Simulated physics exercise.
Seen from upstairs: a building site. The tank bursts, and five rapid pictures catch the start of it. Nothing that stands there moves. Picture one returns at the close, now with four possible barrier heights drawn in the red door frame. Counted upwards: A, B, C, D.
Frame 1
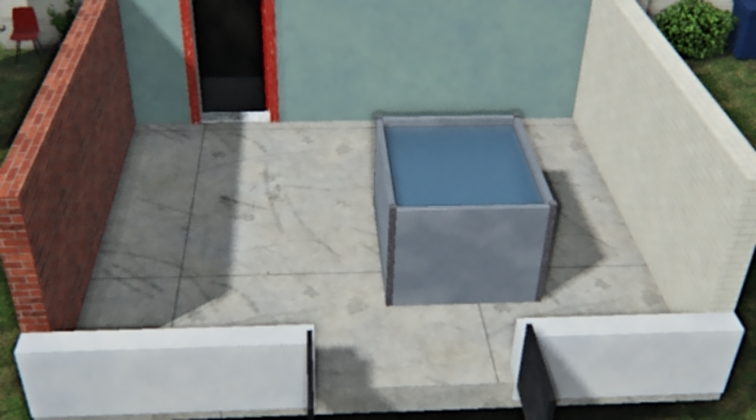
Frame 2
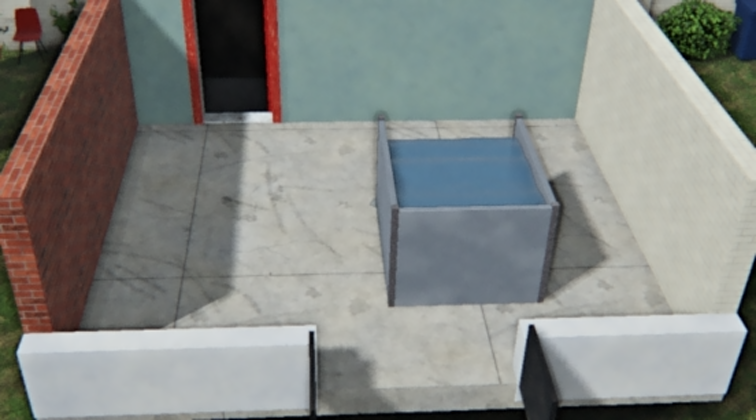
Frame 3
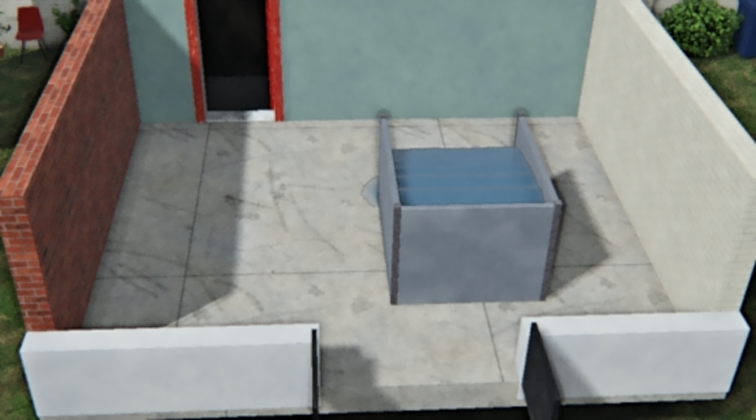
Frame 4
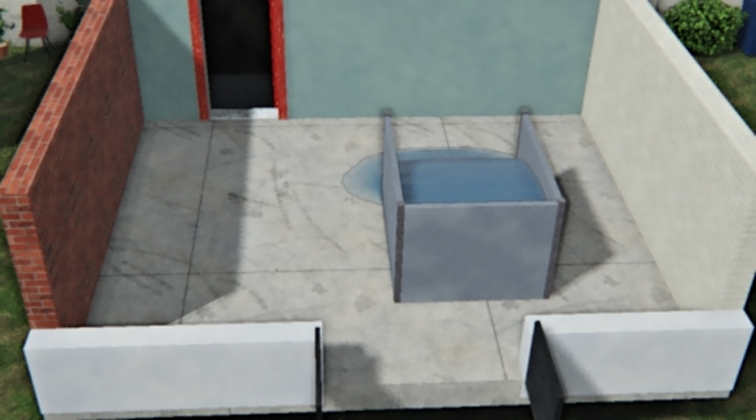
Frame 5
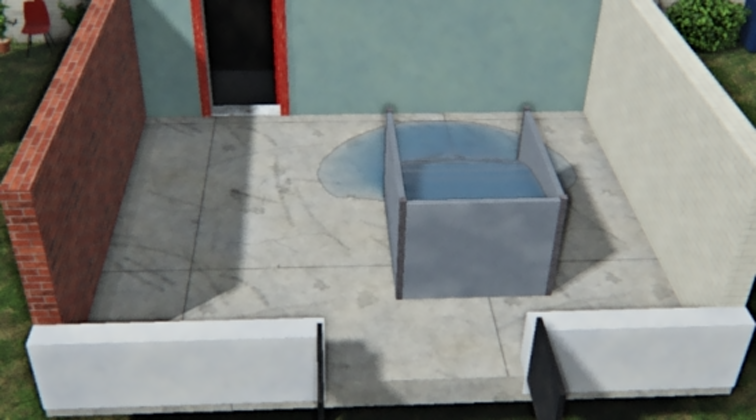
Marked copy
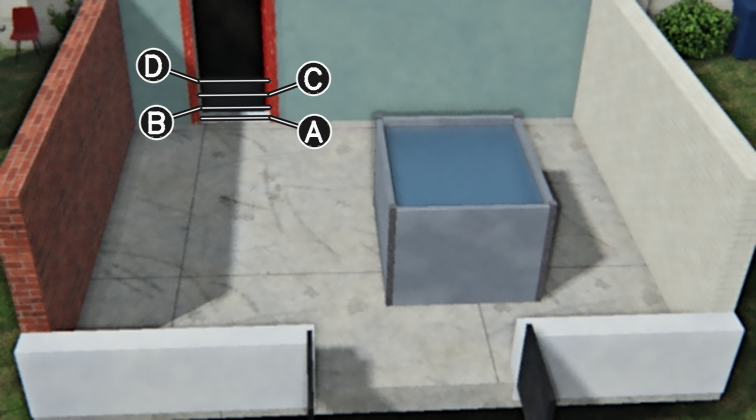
Water draining from a grey tank as its back panel disappears, a puddle spreading leftward and rearward over a walled concrete yard.
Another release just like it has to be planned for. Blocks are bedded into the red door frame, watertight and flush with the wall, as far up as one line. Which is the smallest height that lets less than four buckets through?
B will do.
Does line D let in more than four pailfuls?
No, not at all.
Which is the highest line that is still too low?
A.
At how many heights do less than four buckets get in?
Three of them.
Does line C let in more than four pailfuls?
No.
On the marked copy, A at (235, 118); B at (235, 107); C at (234, 95); D at (233, 80); from the bottom up A, B, C, D.
For line A, about 8 bucketfuls get in.
For line B, a splash gets over, under a bucket.
For line C, nothing gets over.
For line D, nothing gets over.
